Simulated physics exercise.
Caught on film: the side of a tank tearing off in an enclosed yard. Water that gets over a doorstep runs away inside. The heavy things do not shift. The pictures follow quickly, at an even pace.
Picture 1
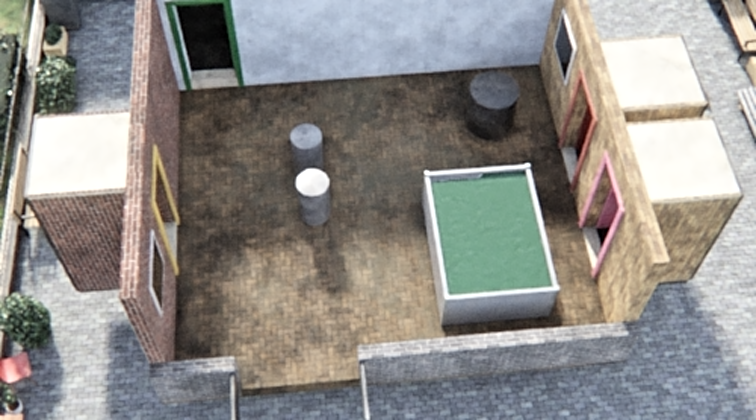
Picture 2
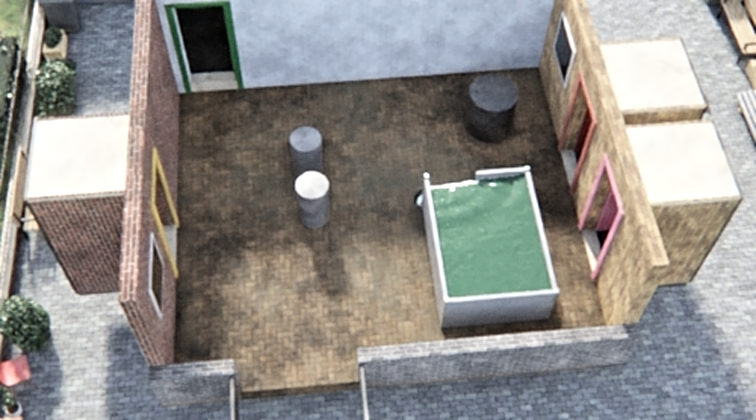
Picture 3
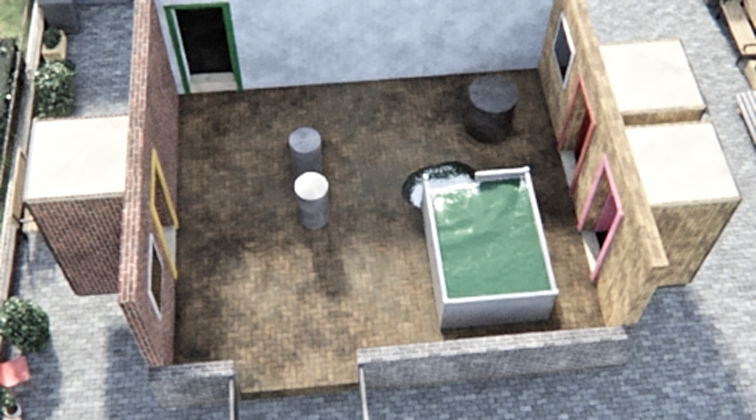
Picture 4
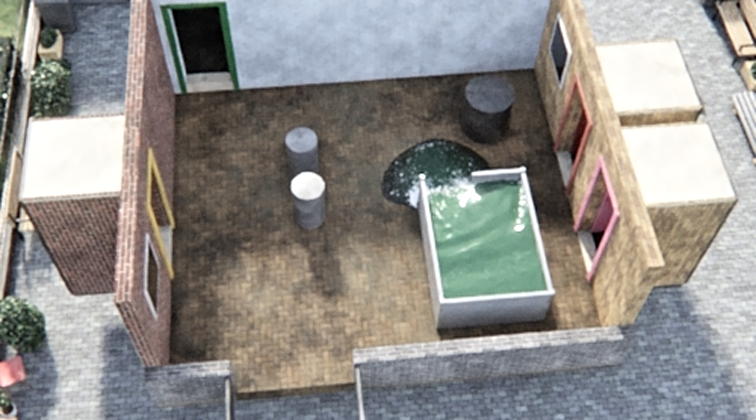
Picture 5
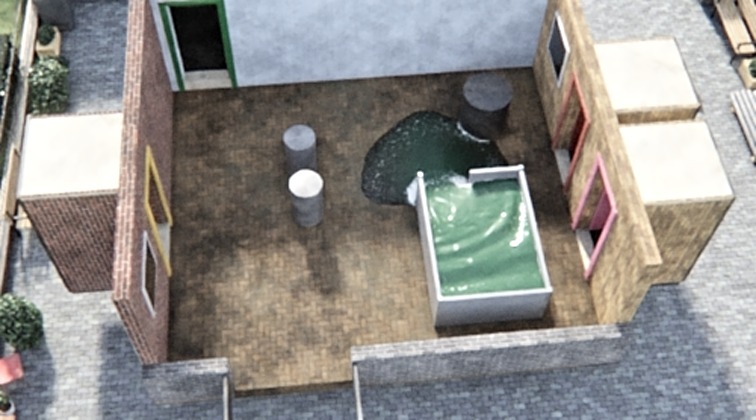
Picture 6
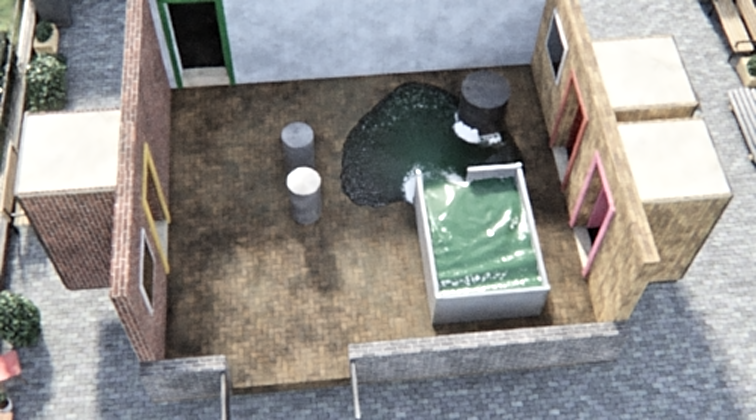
A paved yard enclosed by brick, stone and pale walls is seen from high above, with a green-framed doorway at the back left. An open white-sided tank of green water sits right of centre, with two grey cylinders to its left and a darker one behind. Part of the tank's far side opens, and water pours out, spreading backward and leftward in a dark pool that reaches the dark cylinder, while the view shifts very slightly.
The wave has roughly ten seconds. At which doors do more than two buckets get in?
One by one: The pink door stays under that; the yellow door stays under that; the red door takes more than that; the green door stays under that.
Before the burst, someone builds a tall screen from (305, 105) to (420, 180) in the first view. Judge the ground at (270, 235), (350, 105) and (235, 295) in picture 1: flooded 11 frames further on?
In that order: No water, flooded, no water.
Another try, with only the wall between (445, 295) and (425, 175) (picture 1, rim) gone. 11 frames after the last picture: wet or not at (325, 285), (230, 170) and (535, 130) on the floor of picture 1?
In turn: Awash, awash, not flooded.
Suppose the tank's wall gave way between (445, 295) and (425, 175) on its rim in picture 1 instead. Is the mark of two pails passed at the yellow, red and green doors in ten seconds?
Yellow door goes over; red door lets less in; green door lets less in.
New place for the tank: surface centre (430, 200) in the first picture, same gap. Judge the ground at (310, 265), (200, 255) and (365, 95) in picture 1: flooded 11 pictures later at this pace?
One after the other: Clear, free of water, awash.
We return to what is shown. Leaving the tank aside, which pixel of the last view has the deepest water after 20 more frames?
Close to (181, 93).
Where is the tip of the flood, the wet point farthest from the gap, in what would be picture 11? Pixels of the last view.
I would point to (301, 85).
A moment on, water covers 25 % of the floor; the pink door not reached, the yellow door not reached, the red door wet at the sill, nothing in, the green door not reached.
Next, water covers 35 % of the floor; the pink door not reached, the yellow door not reached, the red door under two buckets in, the green door wet at the sill, nothing in.
Then, water covers 45 % of the floor; the pink door wet at the sill, nothing in, the yellow door not reached, the red door over two buckets in, the green door wet at the sill, nothing in.
Later, water covers 80 % of the floor; the pink door wet at the sill, nothing in, the yellow door wet at the sill, nothing in, the red door over two buckets in, the green door under two buckets in.
In the end, water covers 95 % of the floor; the pink door under two buckets in, the yellow door wet at the sill, nothing in, the red door over two buckets in, the green door under two buckets in.
